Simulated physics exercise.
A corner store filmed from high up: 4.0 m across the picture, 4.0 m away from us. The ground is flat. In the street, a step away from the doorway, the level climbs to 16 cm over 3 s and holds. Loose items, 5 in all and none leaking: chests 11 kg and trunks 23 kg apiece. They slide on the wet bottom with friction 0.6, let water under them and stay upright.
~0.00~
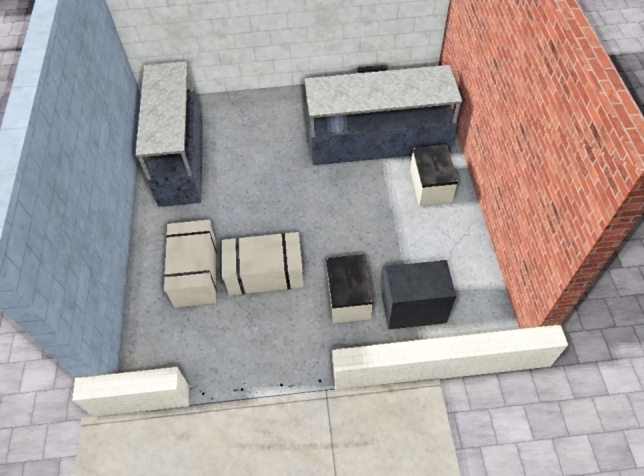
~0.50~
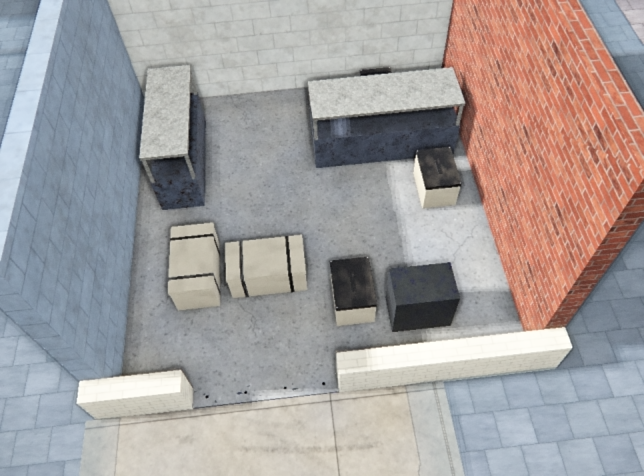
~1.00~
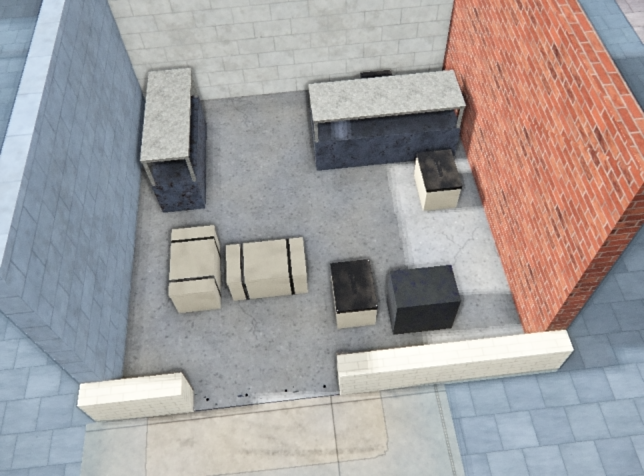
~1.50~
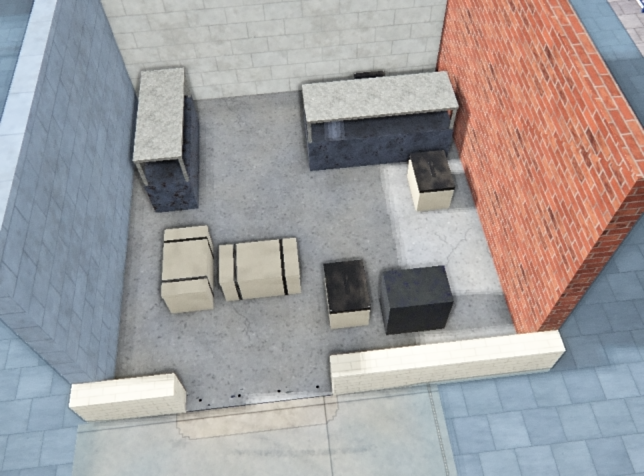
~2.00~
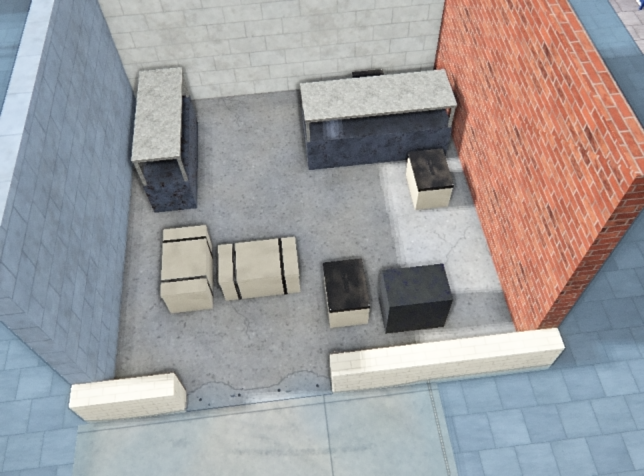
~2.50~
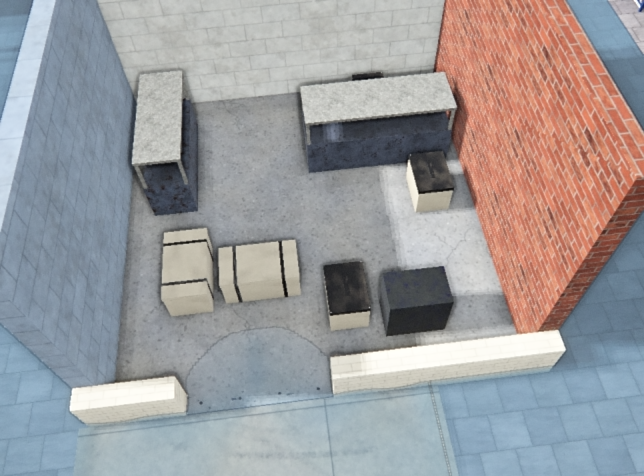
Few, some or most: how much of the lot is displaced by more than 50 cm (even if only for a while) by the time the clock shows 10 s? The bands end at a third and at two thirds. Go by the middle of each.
Share: From one to two thirds.
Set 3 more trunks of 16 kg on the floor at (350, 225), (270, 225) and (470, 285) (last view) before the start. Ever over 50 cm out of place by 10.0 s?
In turn: More, over, short of it.
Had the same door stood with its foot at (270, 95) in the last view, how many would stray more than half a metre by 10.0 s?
Then 2.
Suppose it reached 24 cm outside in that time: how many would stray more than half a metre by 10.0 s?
Then 4.
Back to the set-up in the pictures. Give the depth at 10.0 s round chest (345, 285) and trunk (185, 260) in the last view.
About 4 and 8 cm.
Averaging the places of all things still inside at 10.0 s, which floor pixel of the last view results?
Near (330, 201).
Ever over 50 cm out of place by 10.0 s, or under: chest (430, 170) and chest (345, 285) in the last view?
In turn: Over, under.
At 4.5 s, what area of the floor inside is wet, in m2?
Roughly 5.0 m2.
After 3.5 s 0 of 5 are over 50 cm from their spots; 0 afloat.
After 4.5 s 1 of 5 are over 50 cm from their spots; 0 afloat.
After 7.0 s 2 of 5 are over 50 cm from their spots; 0 afloat.
After 10.0 s 3 of 5 are over 50 cm from their spots, and 3 have been at some point; 4 afloat.
